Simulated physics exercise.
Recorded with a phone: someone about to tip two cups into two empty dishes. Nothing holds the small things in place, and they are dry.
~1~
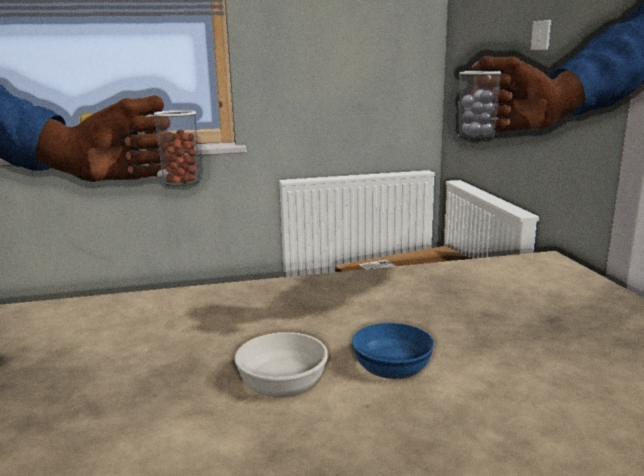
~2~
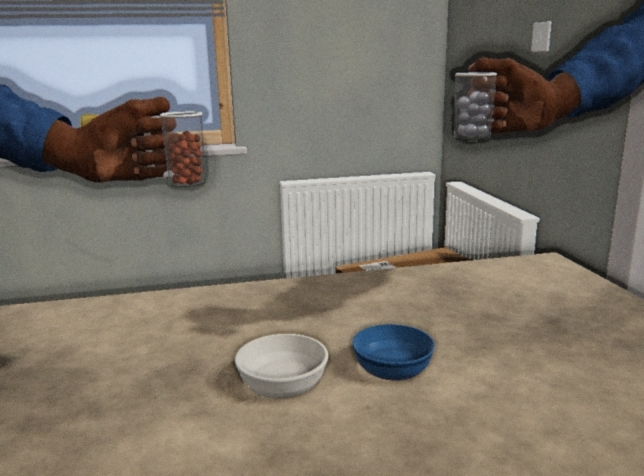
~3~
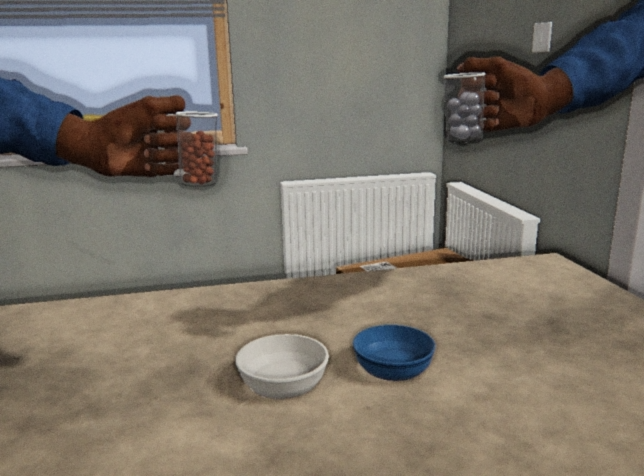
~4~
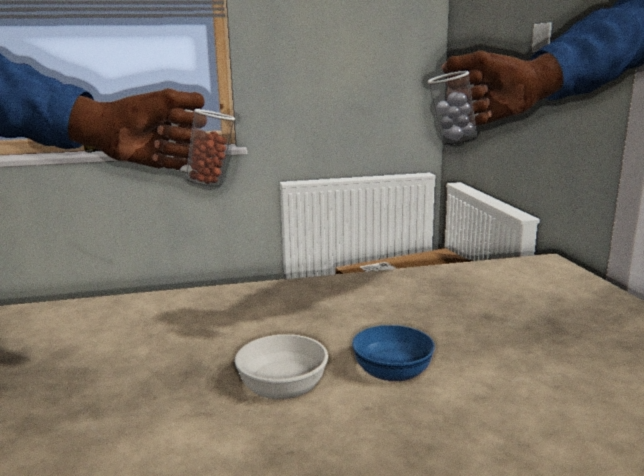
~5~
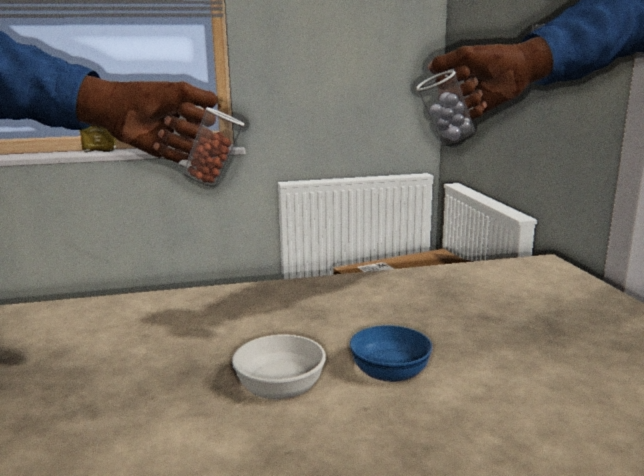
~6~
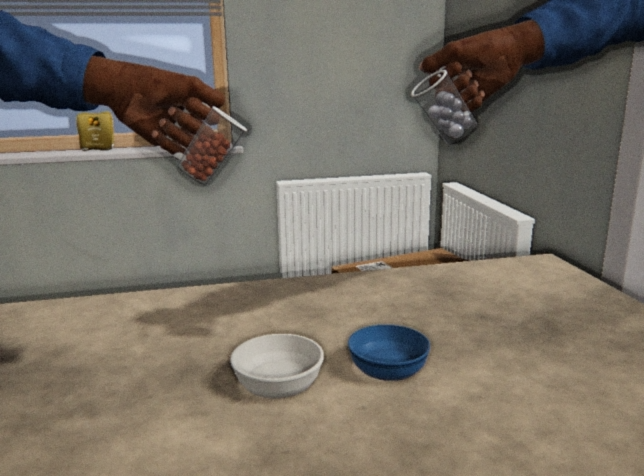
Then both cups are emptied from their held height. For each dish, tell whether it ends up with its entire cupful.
Result - left dish: Some lost, right: Some lost.
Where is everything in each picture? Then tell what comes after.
The first picture shows left dish at (288, 380), empty; left cup at (178, 148), holding clay pellets, high above its dish; right dish at (407, 364), empty; right cup at (478, 105), holding steel balls, high above its dish.
The second picture shows left cup at (185, 149), upright; right cup at (474, 107), upright.
The third picture shows left cup at (197, 149), tipped 4°; right cup at (464, 108), tipped 4°.
The fourth picture shows left cup at (209, 149), tipped 14°; right cup at (454, 109), tipped 14°.
The fifth picture shows left cup at (212, 148), tipped 26°; right cup at (447, 109), tipped 26°.
The sixth picture shows left dish at (284, 381); left cup at (211, 147), tipped 37°; right dish at (402, 366); right cup at (445, 109), tipped 37°.
Then, 0.29 s after the last picture, left, all still in the cup; right, all still in the cup.
Then, 0.60 s after the last picture, left, all still in the cup; right, all still in the cup.
Then, 0.98 s after the last picture, left, about a quarter still in the cup, a small part in the dish, about two thirds in the air; right, about a quarter in the dish, most in the air.
By the end, left, nearly all in the dish, a small part outside the dish; right, about a quarter in the dish, most outside the dish.
